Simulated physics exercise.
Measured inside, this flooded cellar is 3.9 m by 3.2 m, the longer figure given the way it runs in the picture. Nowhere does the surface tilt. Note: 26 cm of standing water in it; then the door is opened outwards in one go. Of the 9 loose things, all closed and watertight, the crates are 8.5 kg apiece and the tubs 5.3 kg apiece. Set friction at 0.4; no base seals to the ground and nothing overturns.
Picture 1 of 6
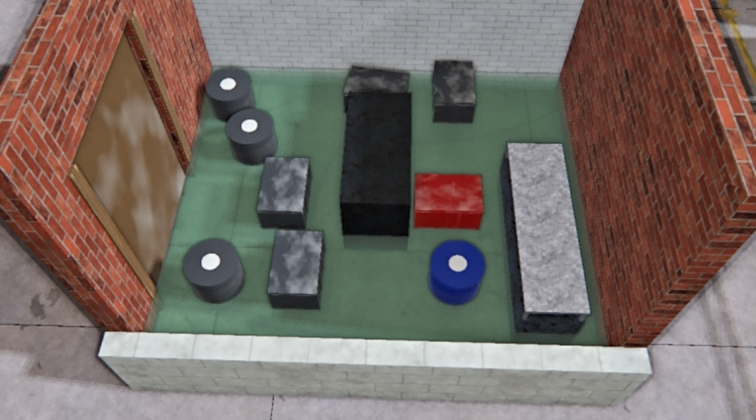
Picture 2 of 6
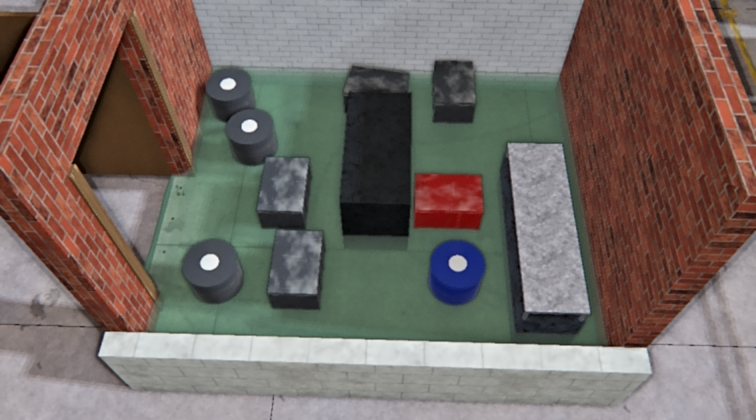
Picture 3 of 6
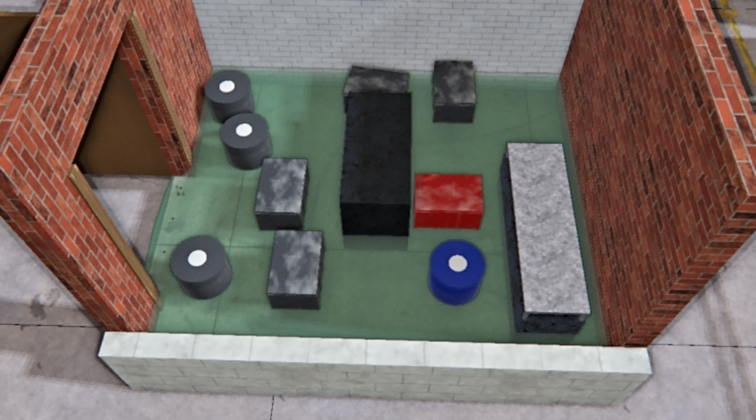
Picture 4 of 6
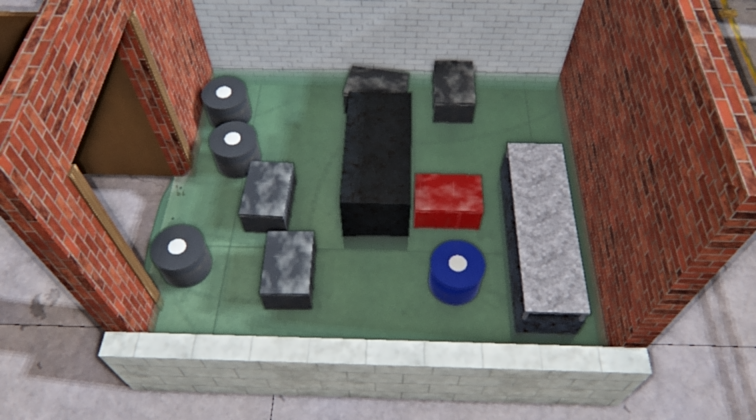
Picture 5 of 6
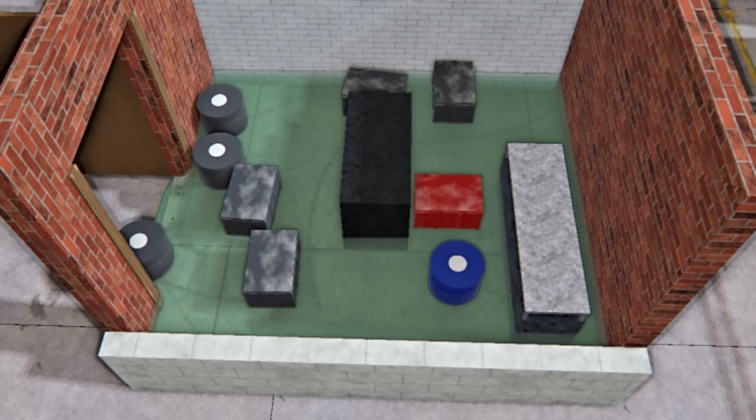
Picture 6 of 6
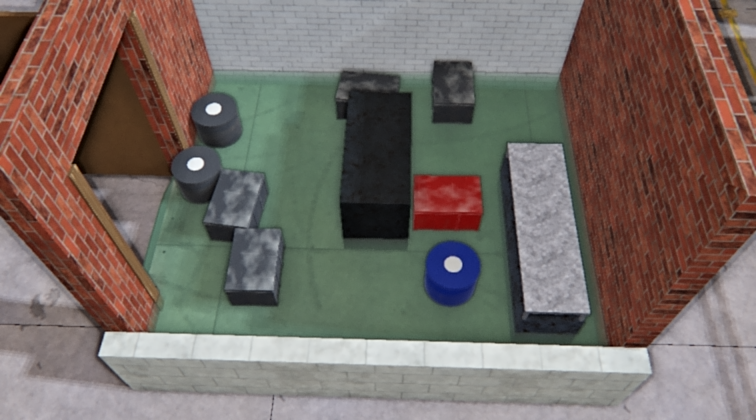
Greenish water covers the floor of a brick-walled room seen from a fixed, high viewpoint, with an opening in the left wall where a brown door panel disappears early on. Grey tubs and mottled grey crates sit at left, a long black block mid-room, a red crate and blue tub right of it, and a pale-topped block far right. The left-hand tubs and crates drift toward the opening, the nearest tub passing out of sight through it, while the blue tub shifts barely.
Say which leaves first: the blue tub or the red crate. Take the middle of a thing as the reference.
The blue one.
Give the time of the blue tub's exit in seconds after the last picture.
Around 8.0 seconds.
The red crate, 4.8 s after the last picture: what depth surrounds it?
Near 15 cm deep.
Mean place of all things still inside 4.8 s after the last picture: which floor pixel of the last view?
Near (303, 224).
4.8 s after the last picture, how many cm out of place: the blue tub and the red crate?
About 150 and 100 cm by then.
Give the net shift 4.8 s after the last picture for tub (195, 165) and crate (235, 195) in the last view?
Respectively, washed out and washed out.
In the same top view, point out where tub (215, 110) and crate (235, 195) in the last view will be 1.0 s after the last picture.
They should sit about (206, 138) and (170, 206) in the last view.
Then, 1.0 s after the last picture the blue tub is near (418, 276), 0.3 m from its start, afloat; the red crate is near (443, 213), 0.2 m from its start, afloat; 2 of 9 are out; 7 afloat.
Then, 4.8 s after the last picture the blue tub is near (262, 264), 1.6 m from its start, afloat; the red crate is near (390, 279), 1.0 m from its start, afloat; 5 of 9 are out; 4 afloat.
Then, 9.0 s after the last picture the blue tub has gone out (8.1 s after the last picture); the red crate is near (297, 269), 1.5 m from its start, afloat; 7 of 9 are out; 2 afloat.
Then, 13.0 s after the last picture the blue tub has gone out (8.1 s after the last picture); the red crate is near (195, 224), 2.3 m from its start, afloat; 8 of 9 are out; 1 afloat.
